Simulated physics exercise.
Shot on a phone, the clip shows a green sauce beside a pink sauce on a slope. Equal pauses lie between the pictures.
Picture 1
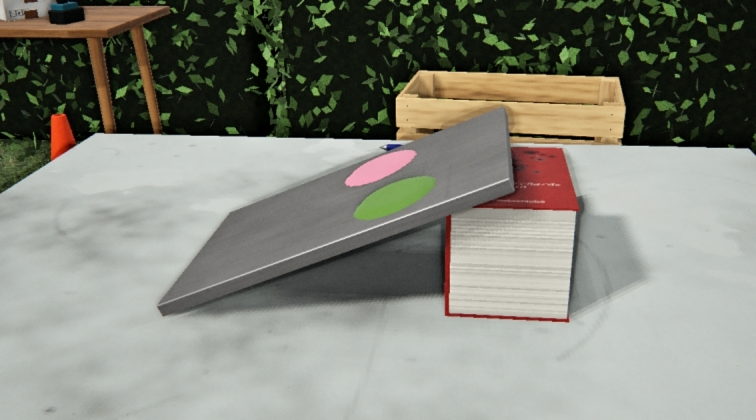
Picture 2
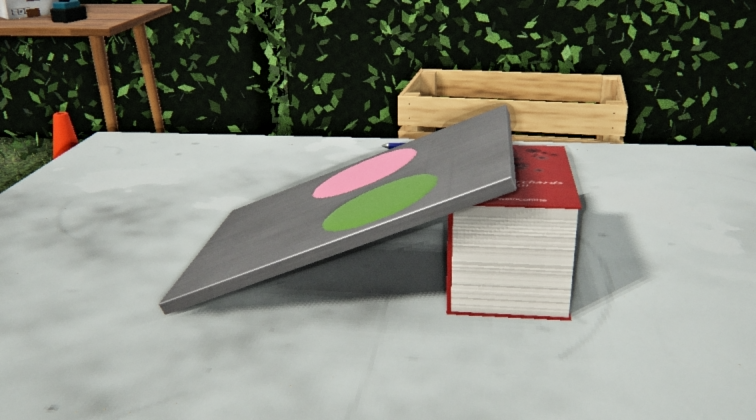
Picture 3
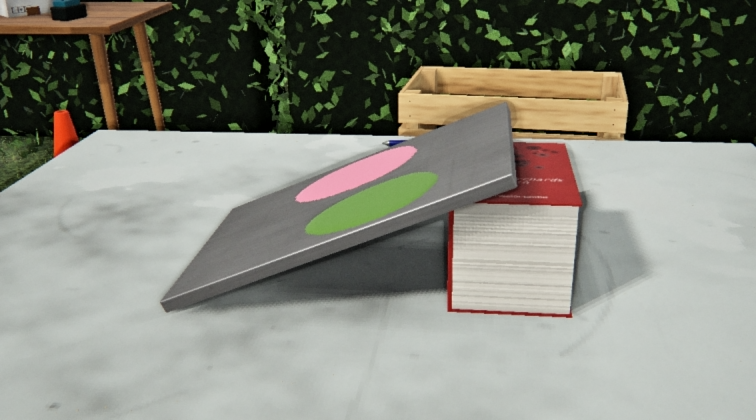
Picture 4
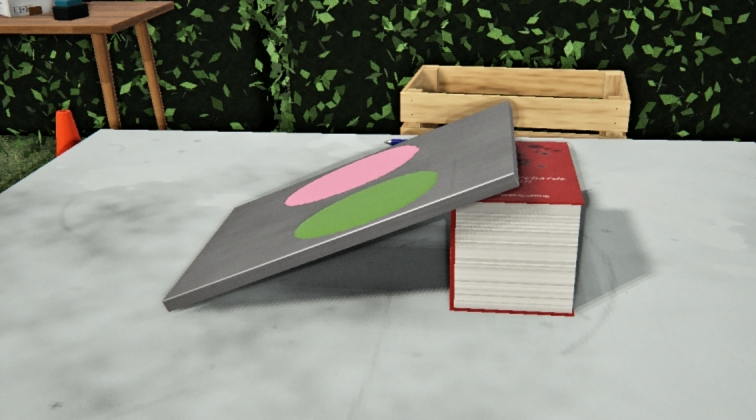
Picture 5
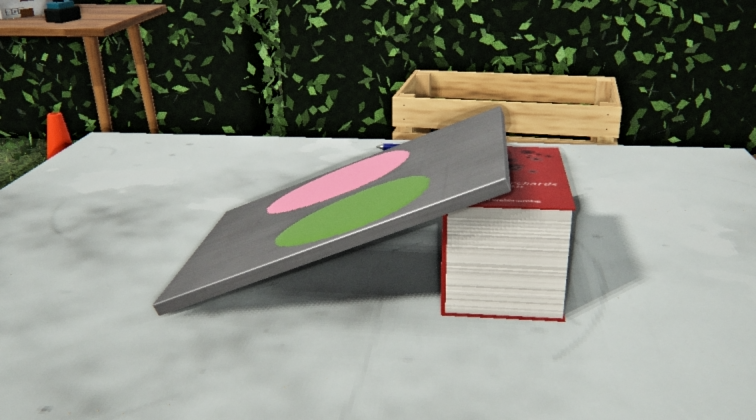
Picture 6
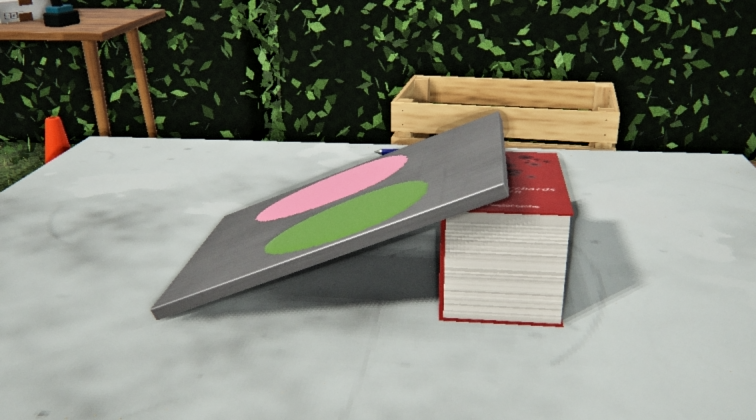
On an outdoor table, pink and green patches of sauce spreading slowly down a grey board propped on a thick red book.
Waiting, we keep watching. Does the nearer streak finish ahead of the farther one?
No, the farther one does.
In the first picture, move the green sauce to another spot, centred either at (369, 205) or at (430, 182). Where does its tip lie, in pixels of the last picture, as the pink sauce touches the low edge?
Tip, last view - start 1: (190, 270), start 2: (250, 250).
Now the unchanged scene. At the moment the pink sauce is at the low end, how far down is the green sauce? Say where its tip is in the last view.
The tip is near (223, 261) in the last view.
A moment on, the green sauce is three quarters of the way down; the pink sauce is close to the edge.
When it is over, the green sauce is three quarters of the way down; the pink sauce is at the low edge.
